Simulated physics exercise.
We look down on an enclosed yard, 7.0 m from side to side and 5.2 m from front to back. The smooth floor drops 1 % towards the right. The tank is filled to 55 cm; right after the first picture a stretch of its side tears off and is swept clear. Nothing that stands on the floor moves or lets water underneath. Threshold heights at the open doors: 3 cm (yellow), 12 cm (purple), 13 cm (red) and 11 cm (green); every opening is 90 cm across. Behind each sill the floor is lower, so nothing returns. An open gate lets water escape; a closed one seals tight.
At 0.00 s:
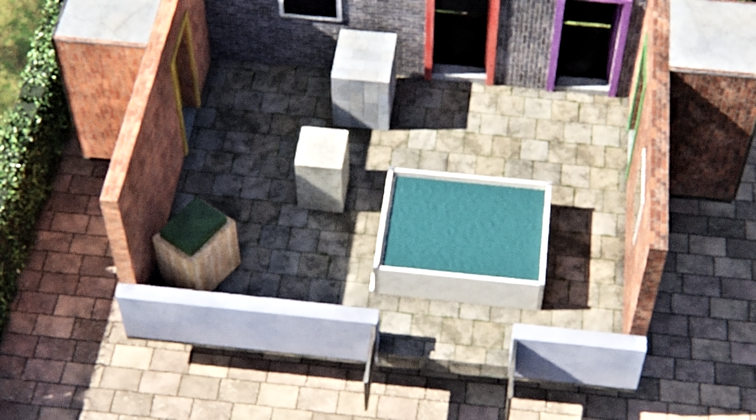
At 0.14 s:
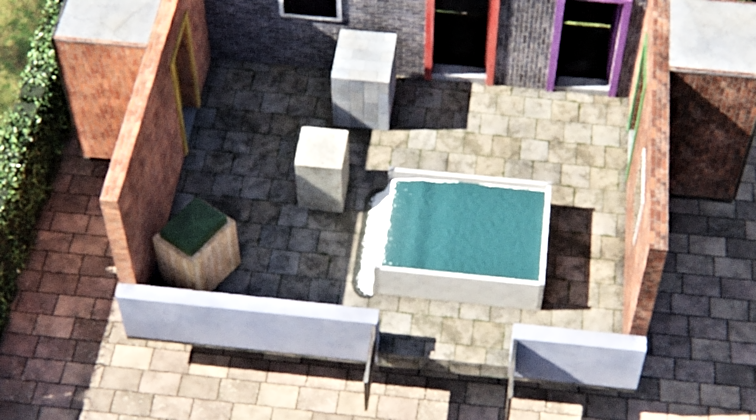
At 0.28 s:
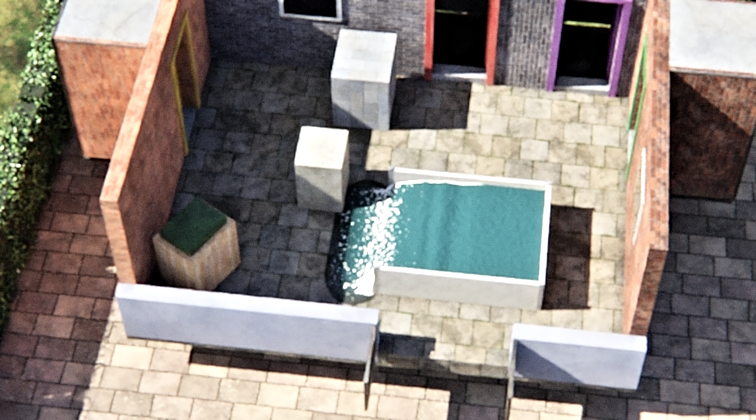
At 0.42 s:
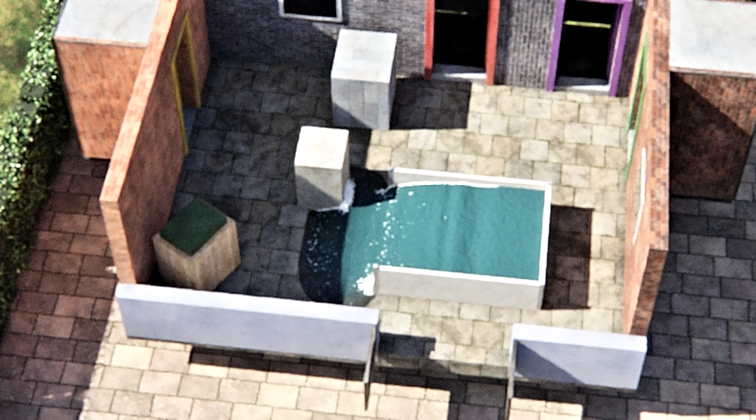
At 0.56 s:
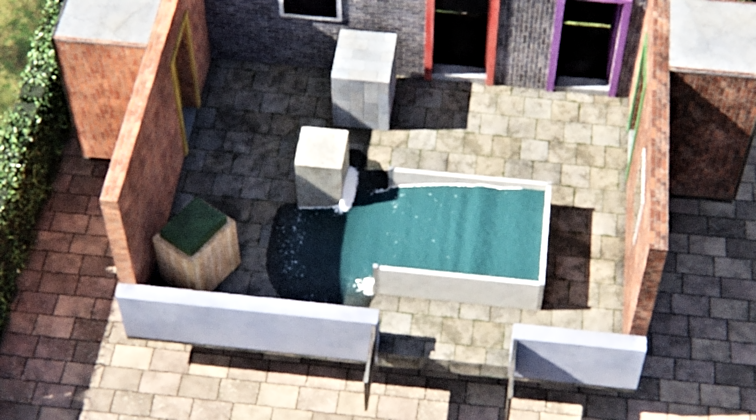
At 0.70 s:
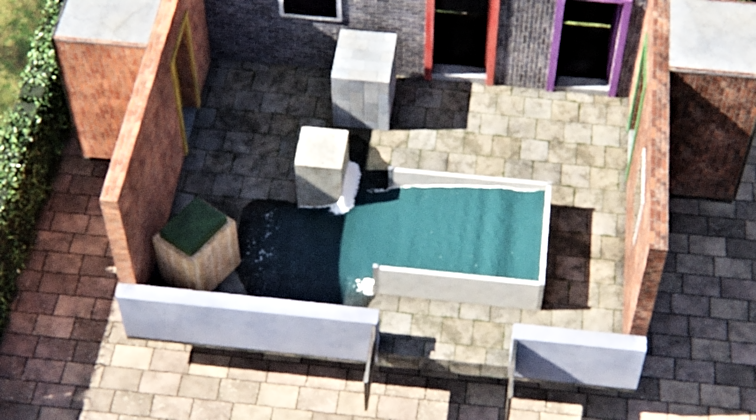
Teal water pouring from the open left side of a white tank, spreading left across a paved yard past a pale block.
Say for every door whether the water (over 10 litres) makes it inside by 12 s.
Within that time: At the yellow door it goes over the limit; at the purple door it stays under the limit; at the red door it stays under the limit; at the green door it does not reach the limit.
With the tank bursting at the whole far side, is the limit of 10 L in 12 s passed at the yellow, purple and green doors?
Then: Yellow over, purple above, green past it.
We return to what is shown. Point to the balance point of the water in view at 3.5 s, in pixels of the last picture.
Near (319, 228).
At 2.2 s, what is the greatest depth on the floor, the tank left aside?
Up to some 34 cm.
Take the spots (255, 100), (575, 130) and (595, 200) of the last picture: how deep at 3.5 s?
About 8, 1 and 0 cm.
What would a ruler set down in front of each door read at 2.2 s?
In cm: Yellow 5, purple 0, red 2, green 0.
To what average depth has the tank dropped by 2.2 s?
About 24 cm.
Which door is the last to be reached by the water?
The green one.
After 1.4 s water covers 30 % of the floor and is deepest (35 cm) near (348, 206); yellow door not reached, purple door not reached, red door not reached, green door not reached.
After 2.2 s water covers 40 % of the floor and is deepest (34 cm) near (144, 312); yellow door 5 cm at the sill, 0 L in, purple door not reached, red door 2 cm at the sill, 0 L in, green door not reached.
After 3.5 s water covers 60 % of the floor and is deepest (32 cm) near (144, 312); yellow door 7 cm at the sill, 7 L in, purple door 4 cm at the sill, 0 L in, red door 6 cm at the sill, 0 L in, green door not reached.
After 7.0 s water covers 90 % of the floor and is deepest (20 cm) near (337, 84); yellow door 10 cm at the sill, 42 L in, purple door 7 cm at the sill, 0 L in, red door 3 cm at the sill, 0 L in, green door 5 cm at the sill, 0 L in.
After 12.0 s water covers 95 % of the floor and is deepest (12 cm) near (614, 301); yellow door 5 cm at the sill, 120 L in, purple door 9 cm at the sill, 0 L in, red door 1 cm at the sill, 0 L in, green door 9 cm at the sill, 0 L in.
